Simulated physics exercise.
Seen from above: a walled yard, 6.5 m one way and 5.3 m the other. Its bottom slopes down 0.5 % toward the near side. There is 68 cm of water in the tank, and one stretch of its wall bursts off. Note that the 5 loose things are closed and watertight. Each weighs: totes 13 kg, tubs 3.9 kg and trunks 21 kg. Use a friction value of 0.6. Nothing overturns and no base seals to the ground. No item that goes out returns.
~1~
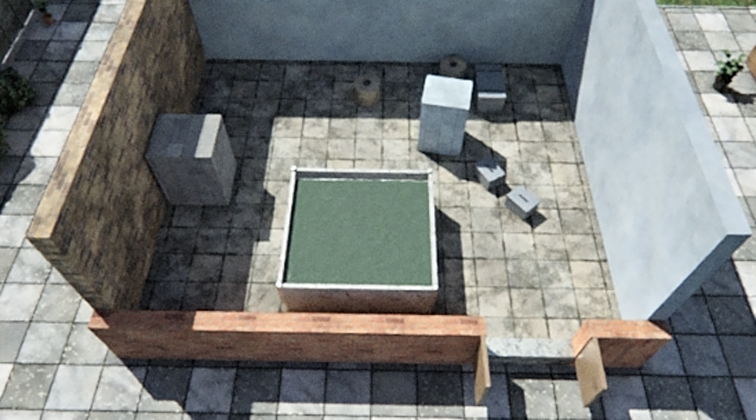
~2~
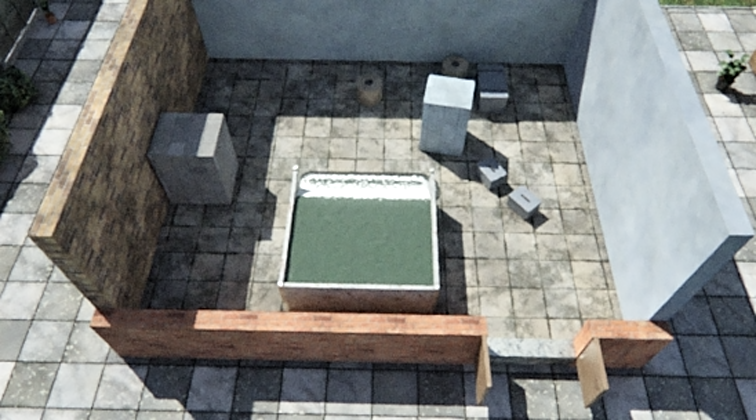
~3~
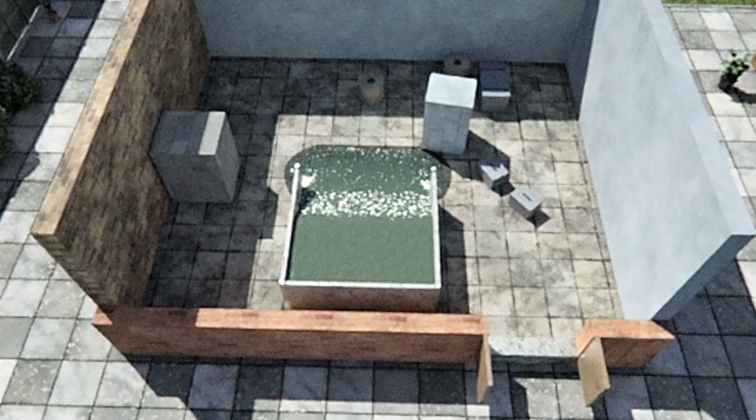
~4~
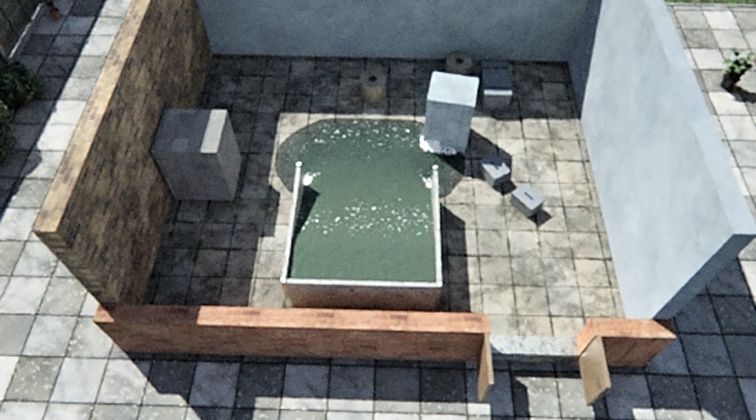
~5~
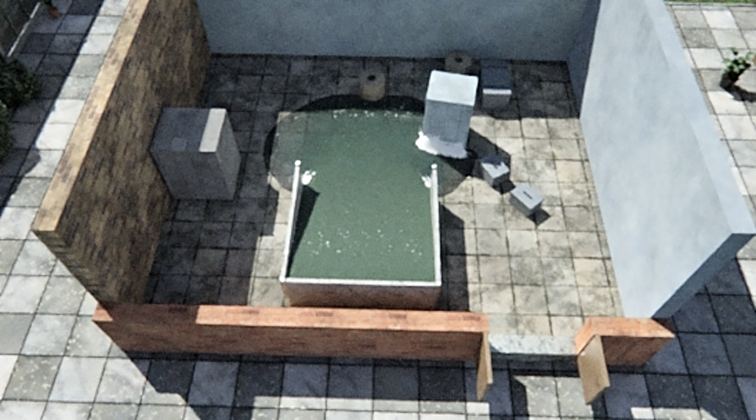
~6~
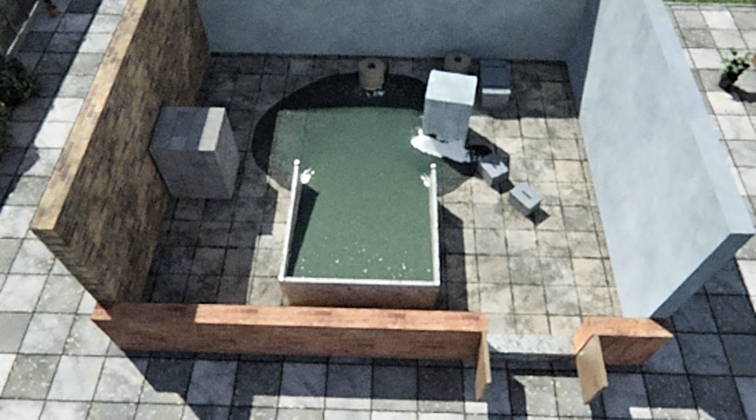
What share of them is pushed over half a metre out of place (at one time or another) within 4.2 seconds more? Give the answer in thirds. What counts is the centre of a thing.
One to two thirds.
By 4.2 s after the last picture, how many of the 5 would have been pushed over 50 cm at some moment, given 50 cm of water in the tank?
The answer would then be 3.
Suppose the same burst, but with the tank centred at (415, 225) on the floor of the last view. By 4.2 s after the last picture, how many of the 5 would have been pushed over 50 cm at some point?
3.
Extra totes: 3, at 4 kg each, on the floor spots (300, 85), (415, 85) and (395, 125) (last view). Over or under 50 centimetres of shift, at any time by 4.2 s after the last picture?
Well, in turn they are above that, above that and above that.
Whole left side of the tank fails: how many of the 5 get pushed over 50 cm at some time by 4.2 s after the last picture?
Result: 1 of them.
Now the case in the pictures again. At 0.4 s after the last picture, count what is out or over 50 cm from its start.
Tally: 1.
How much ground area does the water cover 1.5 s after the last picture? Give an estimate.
Roughly 23 m2 of it is wet.
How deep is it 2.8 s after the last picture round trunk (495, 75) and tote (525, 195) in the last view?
First about 7 cm, second about 2 cm.
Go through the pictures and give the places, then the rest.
In the first frame, a tub at (367, 83), on the bottom; a tote at (490, 169), on the bottom; 3.5 m2 under water; 0 of 5 have shifted.
In the second frame, a tub at (369, 82) rests on the ground; a tote at (492, 169) rests on the ground; water covers 4.7 m2; 0 of 5 have shifted.
In the third frame, a tub at (371, 81), on the bottom; a tote at (493, 168) rests on the ground; 6.0 m2 under water; 0 of 5 have shifted.
In the fourth frame, a tub at (373, 79), on the bottom; a tote at (495, 166), on the bottom; water covers 7.6 m2; 0 of 5 have shifted.
In the fifth frame, a tub at (372, 78), on the bottom; a tote at (494, 165) rests on the ground; water covers 9.0 m2; 0 of 5 have shifted.
In the sixth frame, a tub at (372, 66), on the bottom, 25 cm from its start; a tote at (493, 165) rests on the ground; 10.7 m2 under water; 1 of 5 have shifted.
Then, 0.4 s after the last picture 1 of 5 are over 50 cm from their spots; 1 afloat.
Then, 1.5 s after the last picture 1 of 5 are over 50 cm from their spots; 2 afloat.
Then, 2.8 s after the last picture 3 of 5 are over 50 cm from their spots; 2 afloat.
Then, 4.2 s after the last picture 3 of 5 are over 50 cm from their spots, and 3 have been at some point; 3 afloat.
